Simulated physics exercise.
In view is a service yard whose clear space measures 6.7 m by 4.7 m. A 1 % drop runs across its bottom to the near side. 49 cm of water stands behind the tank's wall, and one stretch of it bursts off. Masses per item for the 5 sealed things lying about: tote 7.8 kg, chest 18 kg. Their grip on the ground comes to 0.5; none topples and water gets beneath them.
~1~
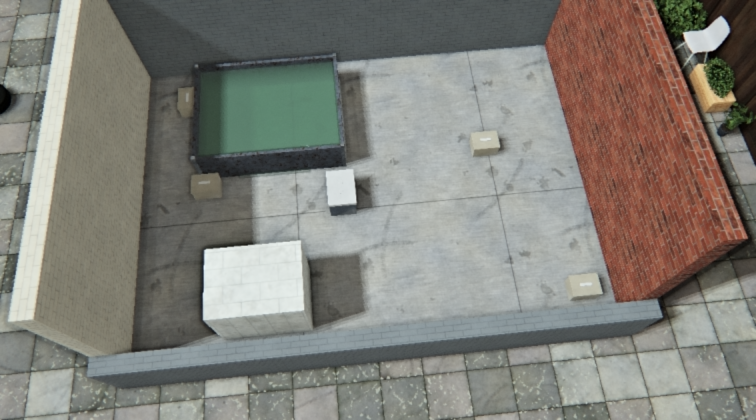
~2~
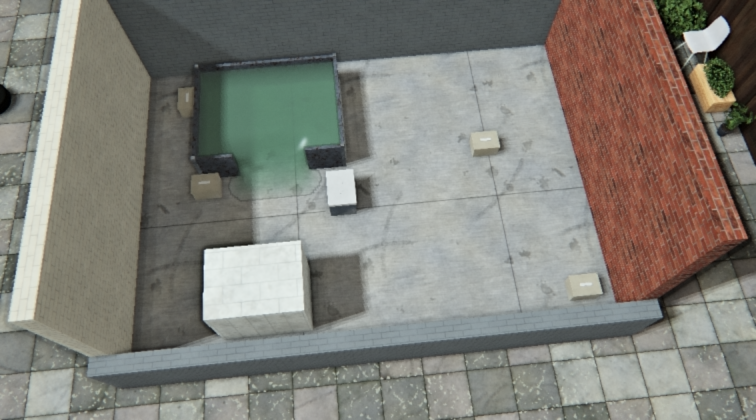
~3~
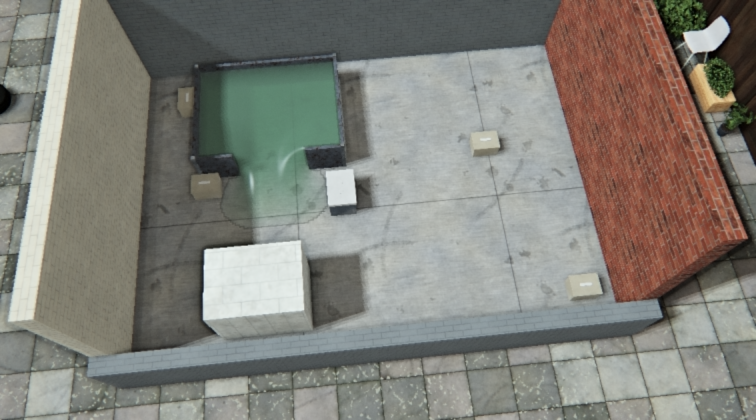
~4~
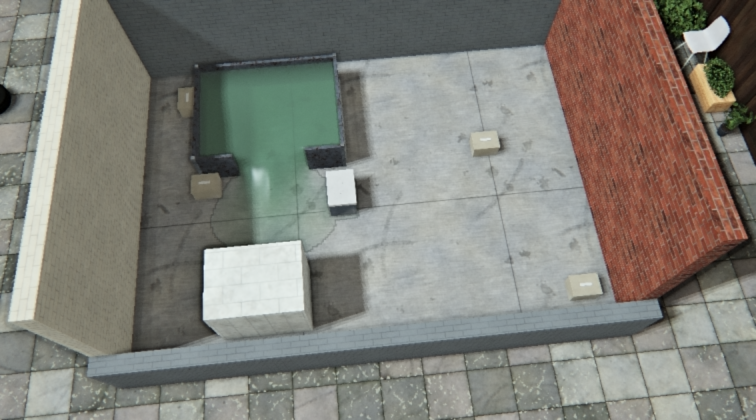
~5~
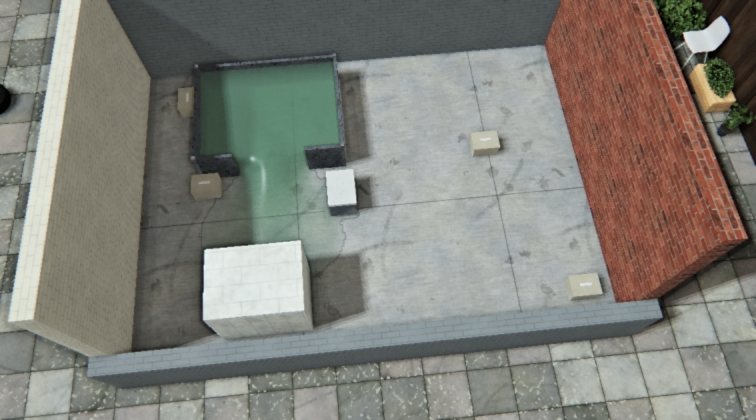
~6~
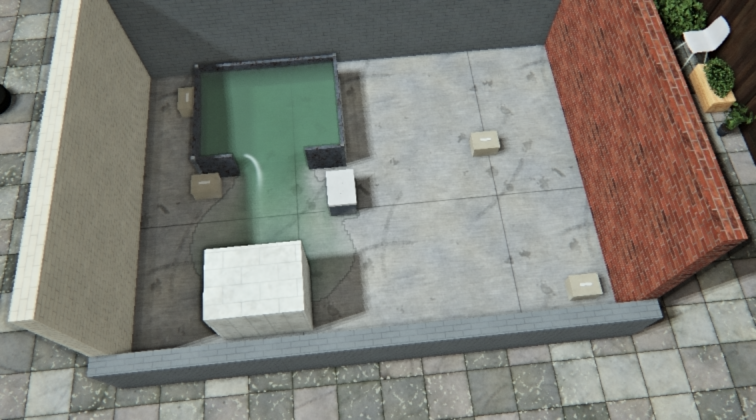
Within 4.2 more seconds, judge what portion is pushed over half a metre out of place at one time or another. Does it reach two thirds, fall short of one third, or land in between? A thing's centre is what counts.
My guess is the low band, short of a third.
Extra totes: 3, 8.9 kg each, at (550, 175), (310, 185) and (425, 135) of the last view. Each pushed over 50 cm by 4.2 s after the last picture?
Each in turn ends up within the limit, beyond the limit, within the limit.
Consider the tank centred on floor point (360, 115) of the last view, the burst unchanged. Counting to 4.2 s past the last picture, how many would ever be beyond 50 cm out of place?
Count: 2.
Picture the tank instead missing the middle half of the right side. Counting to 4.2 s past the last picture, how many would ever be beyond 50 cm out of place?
Result: 2.
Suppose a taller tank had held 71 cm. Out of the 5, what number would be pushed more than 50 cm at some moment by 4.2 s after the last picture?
Then it comes to 1.
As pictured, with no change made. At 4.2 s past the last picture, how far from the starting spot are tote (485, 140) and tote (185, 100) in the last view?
In that order: 0 cm, 10 cm.
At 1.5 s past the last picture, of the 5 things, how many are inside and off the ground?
I count 0.
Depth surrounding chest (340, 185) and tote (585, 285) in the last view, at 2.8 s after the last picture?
Close to 2 and 12 centimetres.
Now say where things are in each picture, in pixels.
In the first picture, a tote at (486, 140), on the bottom; a chest at (341, 187) rests on the ground; water covers 3.5 m2; 0 of 5 have shifted.
In the second picture, a tote at (486, 140), on the bottom; a chest at (341, 187), on the bottom; water covers 4.0 m2; 0 of 5 have shifted.
In the third picture, a tote at (486, 140) rests on the ground; a chest at (341, 187) rests on the ground; water covers 4.7 m2; 0 of 5 have shifted.
In the fourth picture, a tote at (486, 140), on the bottom; a chest at (341, 187), on the bottom; water covers 5.5 m2; 0 of 5 have shifted.
In the fifth picture, a tote at (486, 140) rests on the ground; a chest at (341, 187), on the bottom; 6.2 m2 under water; 0 of 5 have shifted.
In the sixth picture, a tote at (486, 140) rests on the ground; a chest at (341, 187), on the bottom; water covers 6.7 m2; 0 of 5 have shifted.
Then, 0.4 s after the last picture 0 of 5 are over 50 cm from their spots; 0 afloat.
Then, 1.5 s after the last picture 0 of 5 are over 50 cm from their spots; 0 afloat.
Then, 2.8 s after the last picture 0 of 5 are over 50 cm from their spots; 1 afloat.
Then, 4.2 s after the last picture 1 of 5 are over 50 cm from their spots, and 1 have been at some point; 1 afloat.
